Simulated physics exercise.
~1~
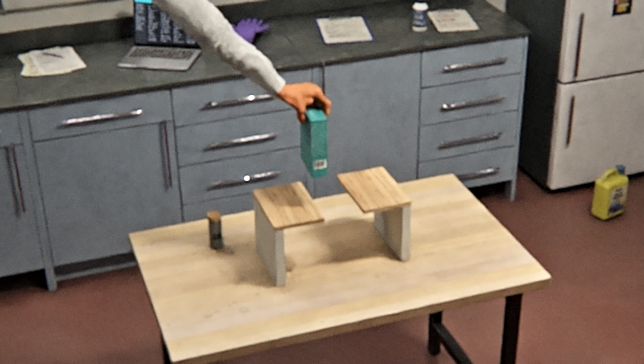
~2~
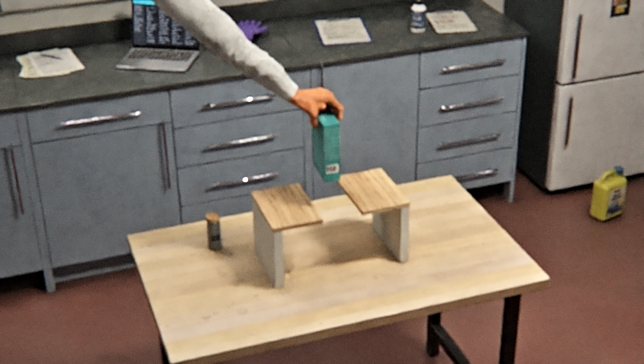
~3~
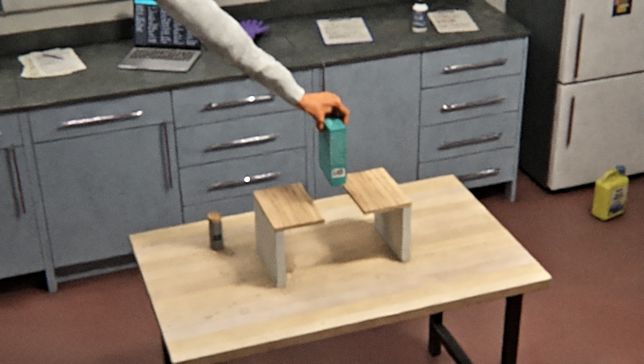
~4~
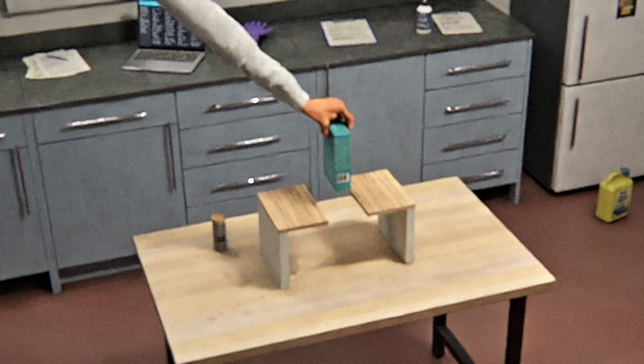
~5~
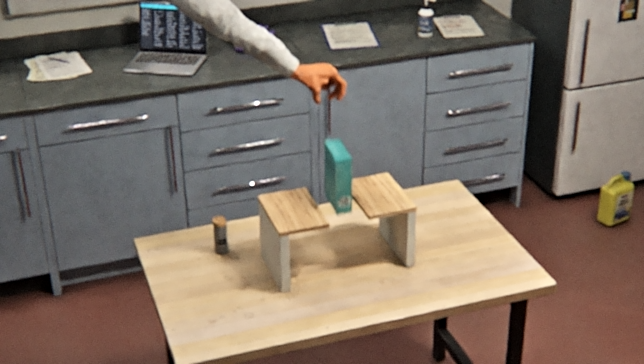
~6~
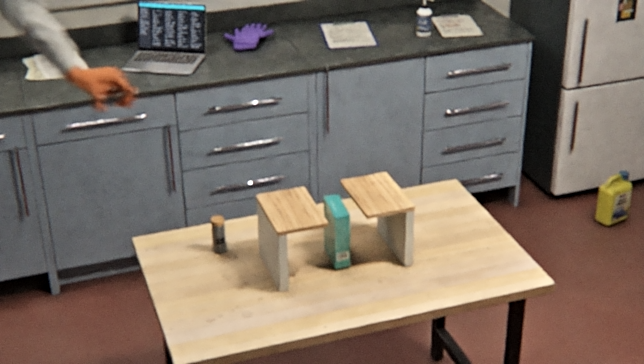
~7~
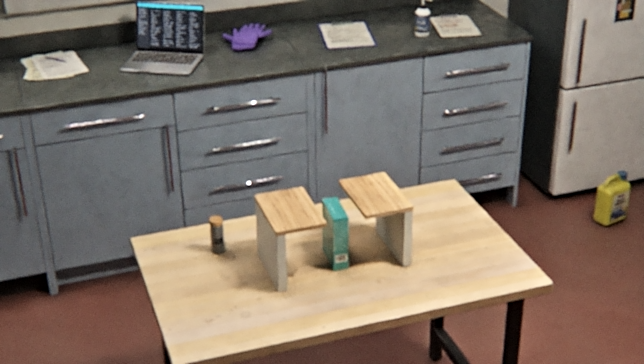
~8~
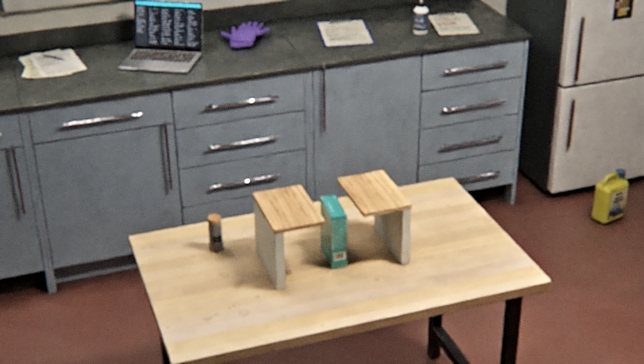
The video shows a hand holding a turquoise packet above a gap between two wooden-topped ledges on a table, near a small grey shaker. The hand shifts it right, lowers it slightly and lets go; the packet drops through the gap and stands upright on the table between the ledges.
